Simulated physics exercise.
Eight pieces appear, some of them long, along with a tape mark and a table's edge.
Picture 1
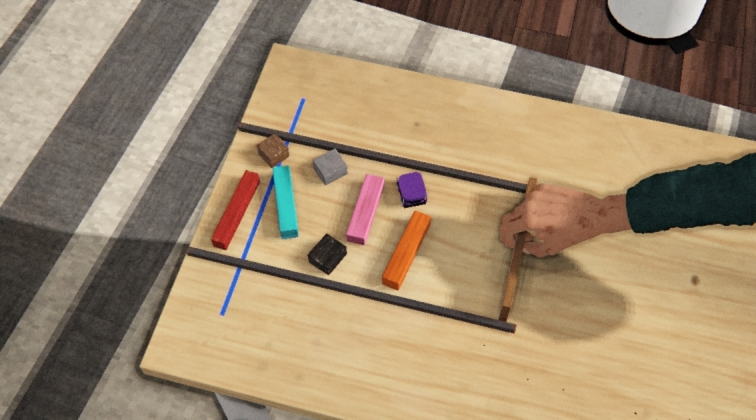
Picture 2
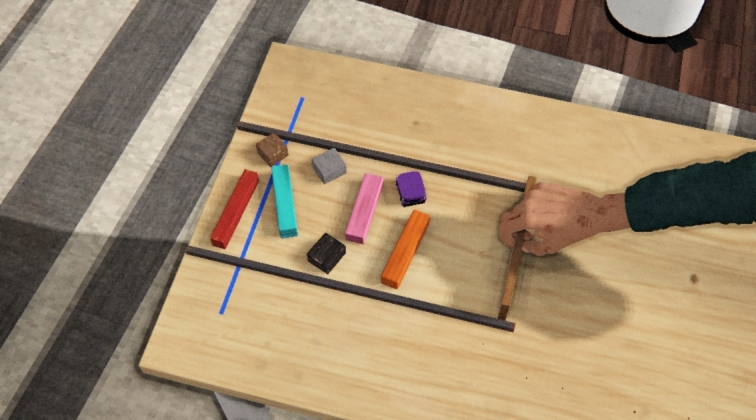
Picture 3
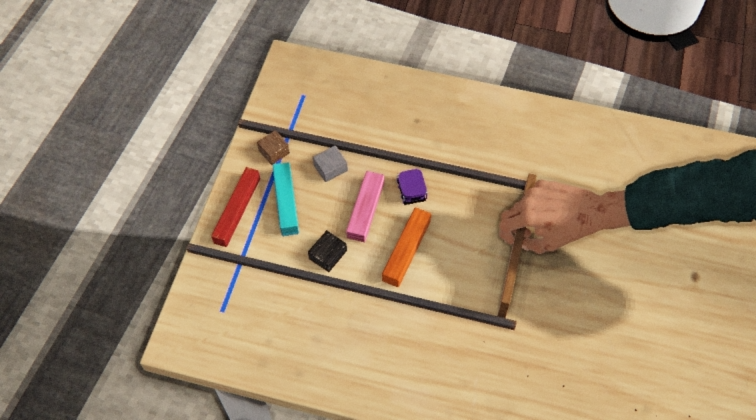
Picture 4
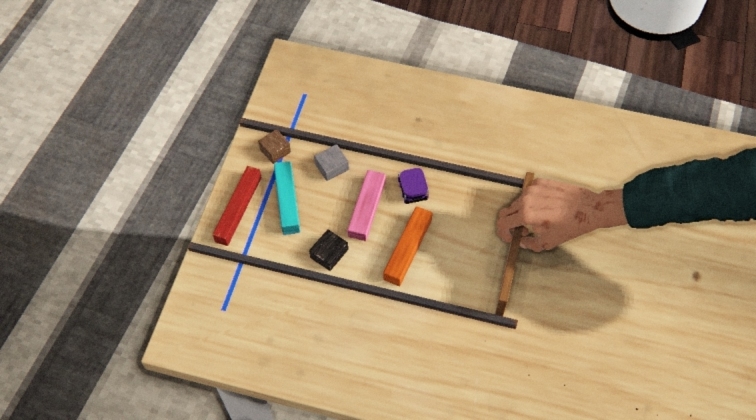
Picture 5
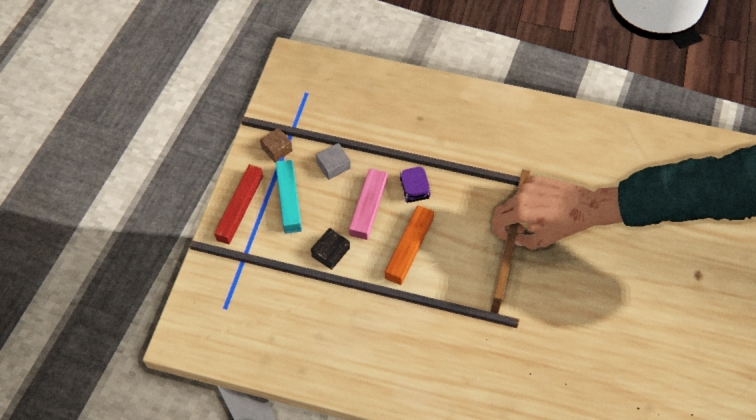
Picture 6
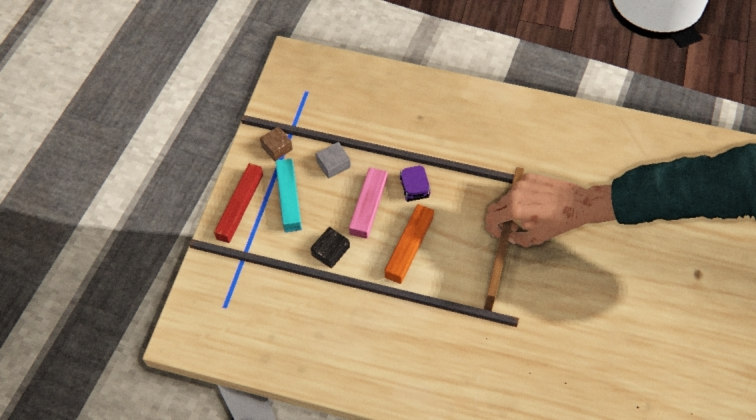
A hand slides a wooden rod slightly left between two dark rails toward eight still pieces.
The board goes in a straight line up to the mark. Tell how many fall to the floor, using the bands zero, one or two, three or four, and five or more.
One or two fall to the floor.
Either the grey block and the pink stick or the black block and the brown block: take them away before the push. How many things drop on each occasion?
Tally per try: 0 / 1.
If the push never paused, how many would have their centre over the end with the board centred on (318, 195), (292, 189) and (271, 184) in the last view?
Past the end: 0, 0 and 2.
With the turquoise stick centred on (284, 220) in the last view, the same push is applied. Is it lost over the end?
It stays put.
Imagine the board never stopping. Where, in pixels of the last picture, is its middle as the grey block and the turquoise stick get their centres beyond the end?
Around (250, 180) first and around (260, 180) second.
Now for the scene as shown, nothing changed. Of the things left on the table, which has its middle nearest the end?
The turquoise stick is the one you want.
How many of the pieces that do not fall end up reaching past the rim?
Count of overhanging things: 1.
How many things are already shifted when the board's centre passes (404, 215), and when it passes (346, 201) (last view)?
The number moved is 2 and then 5.
Soon after, none off yet; red bar at rest near (239, 203); brown block at rest near (276, 144); turquoise stick at rest near (288, 195).
After that, none off yet; red bar at rest near (239, 203); brown block at rest near (276, 144); turquoise stick moving near (285, 194).
In the end, the number that fall off is one or two; gone, brown block and red bar.
